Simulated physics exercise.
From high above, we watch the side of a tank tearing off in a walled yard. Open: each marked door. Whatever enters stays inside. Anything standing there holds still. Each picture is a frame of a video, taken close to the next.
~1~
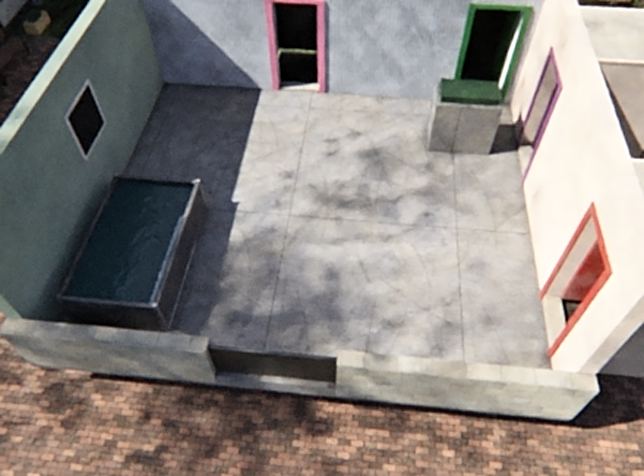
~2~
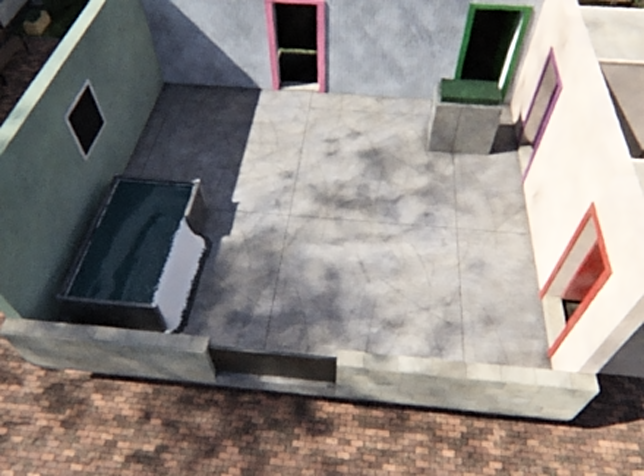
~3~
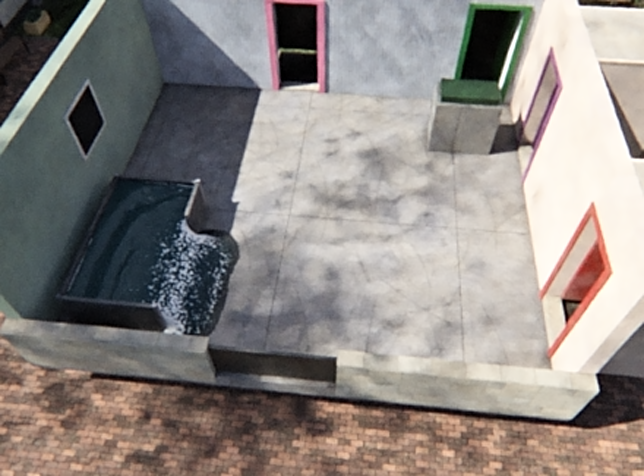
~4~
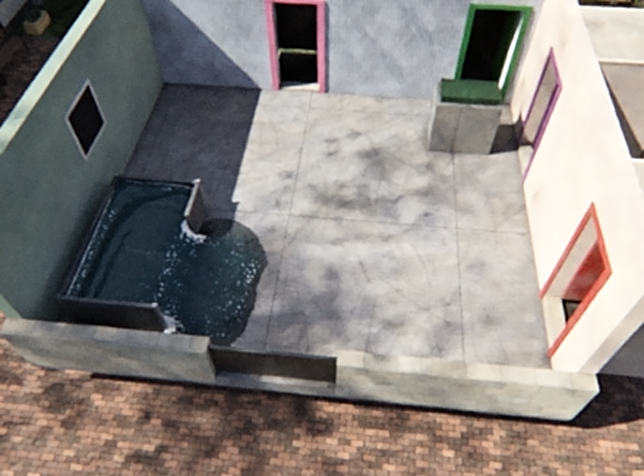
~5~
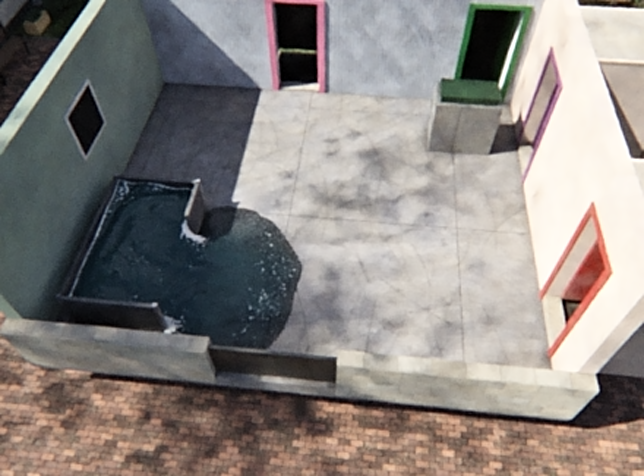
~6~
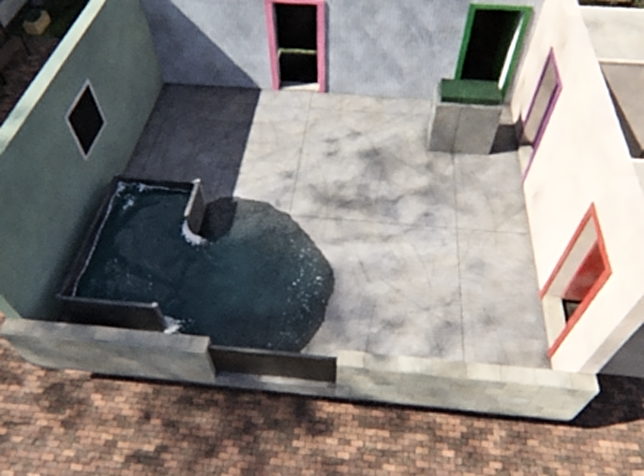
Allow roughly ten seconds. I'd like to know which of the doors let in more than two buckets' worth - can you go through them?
Most likely the green door gets two buckets or less; most likely the red door gets too much water; most likely the pink door gets two buckets or less; most likely the purple door gets two buckets or less.
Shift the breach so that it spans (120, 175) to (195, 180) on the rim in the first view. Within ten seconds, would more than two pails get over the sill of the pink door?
Here's my take: The pink door tops the limit.
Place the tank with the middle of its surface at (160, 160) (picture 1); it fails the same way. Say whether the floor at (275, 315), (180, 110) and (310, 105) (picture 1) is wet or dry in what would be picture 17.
Points in order: Inundated; not reached; not reached.
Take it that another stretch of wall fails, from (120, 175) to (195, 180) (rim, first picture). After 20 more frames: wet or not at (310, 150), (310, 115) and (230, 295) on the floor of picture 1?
Submerged, submerged, untouched.
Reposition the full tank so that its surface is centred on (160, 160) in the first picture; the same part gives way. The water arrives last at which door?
Answer: The door marked pink.
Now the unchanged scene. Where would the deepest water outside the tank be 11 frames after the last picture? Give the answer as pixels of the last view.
Approximate pixel: (552, 394).
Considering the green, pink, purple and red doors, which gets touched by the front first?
The red-painted one.
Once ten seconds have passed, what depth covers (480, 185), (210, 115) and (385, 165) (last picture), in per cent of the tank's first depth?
Roughly 10 per cent, 6 per cent and 6 per cent.
A moment on, water covers 30 % of the floor; the green door not reached, the red door not reached, the pink door not reached, the purple door not reached.
Next, water covers 40 % of the floor; the green door not reached, the red door wet at the sill, nothing in, the pink door not reached, the purple door not reached.
Then, water covers 50 % of the floor; the green door not reached, the red door over two buckets in, the pink door not reached, the purple door wet at the sill, nothing in.
Later, water covers 60 % of the floor; the green door wet at the sill, nothing in, the red door far over two buckets in, the pink door not reached, the purple door wet at the sill, nothing in.
In the end, water covers 95 % of the floor; the green door under two buckets in, the red door far over two buckets in, the pink door wet at the sill, nothing in, the purple door under two buckets in.
